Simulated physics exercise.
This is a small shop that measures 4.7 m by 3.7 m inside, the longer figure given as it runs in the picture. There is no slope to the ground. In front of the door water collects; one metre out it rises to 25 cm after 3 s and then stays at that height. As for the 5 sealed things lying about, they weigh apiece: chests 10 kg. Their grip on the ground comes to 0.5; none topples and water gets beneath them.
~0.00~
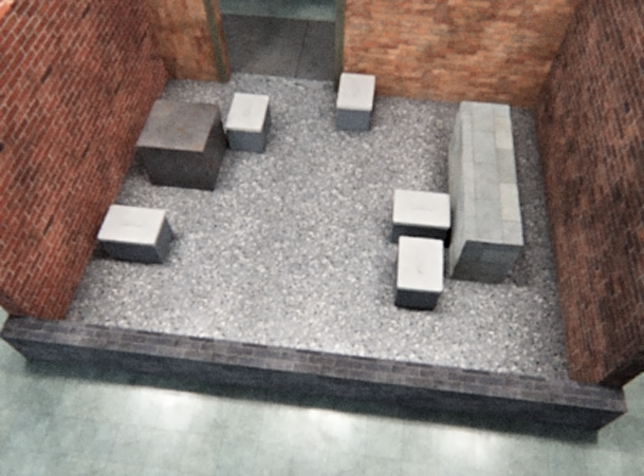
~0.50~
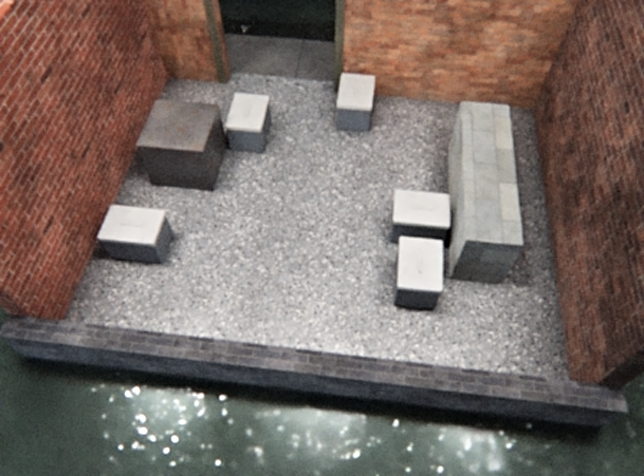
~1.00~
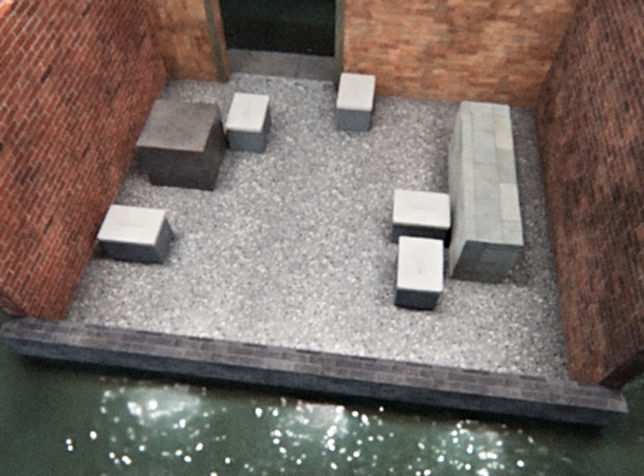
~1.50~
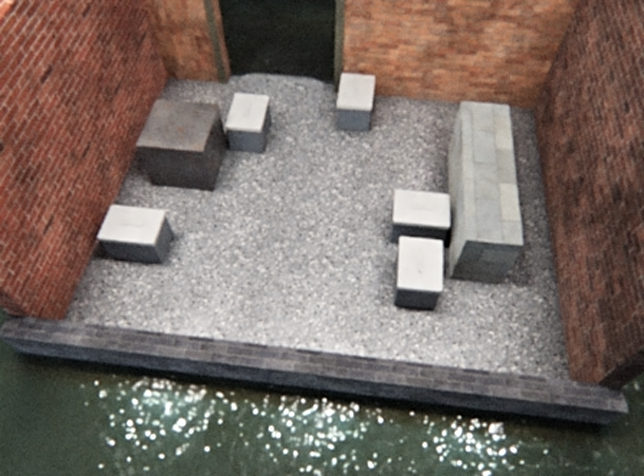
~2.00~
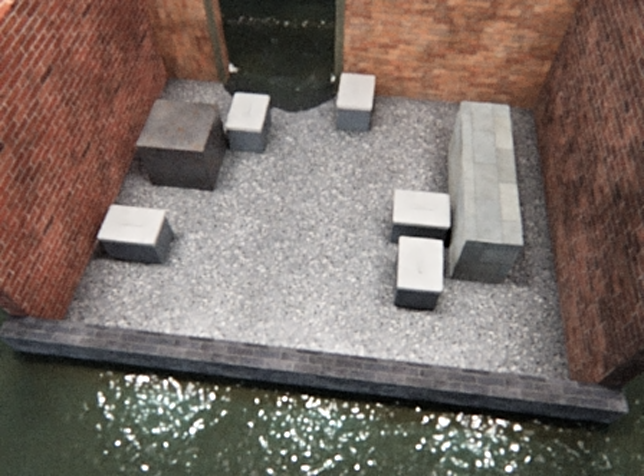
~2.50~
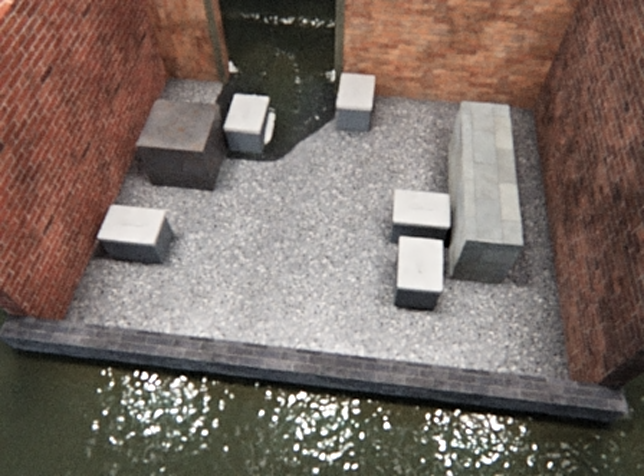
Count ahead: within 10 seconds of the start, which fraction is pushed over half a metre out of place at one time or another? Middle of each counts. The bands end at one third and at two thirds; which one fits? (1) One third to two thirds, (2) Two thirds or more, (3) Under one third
2, two thirds or more.
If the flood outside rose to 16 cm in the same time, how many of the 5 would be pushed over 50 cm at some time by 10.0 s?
Then the count would be 2.
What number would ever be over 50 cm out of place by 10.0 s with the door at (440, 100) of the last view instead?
Result: 3.
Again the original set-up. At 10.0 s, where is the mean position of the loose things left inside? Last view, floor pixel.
The centre is close to (365, 196).
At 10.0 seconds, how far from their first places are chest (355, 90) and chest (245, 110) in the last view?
Respectively 5 and 120 centimetres.
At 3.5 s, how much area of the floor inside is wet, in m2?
That flooded area is roughly 5.0 m2.
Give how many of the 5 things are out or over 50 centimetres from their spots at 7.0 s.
Tally at that time: 3.
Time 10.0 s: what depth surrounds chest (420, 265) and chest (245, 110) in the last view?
Roughly 15 and 14 cm.
After 3.5 s 1 of 5 are over 50 cm from their spots; 0 afloat.
After 4.5 s 1 of 5 are over 50 cm from their spots; 0 afloat.
After 7.0 s 3 of 5 are over 50 cm from their spots; 3 afloat.
After 10.0 s 4 of 5 are over 50 cm from their spots, and 4 have been at some point; 5 afloat.
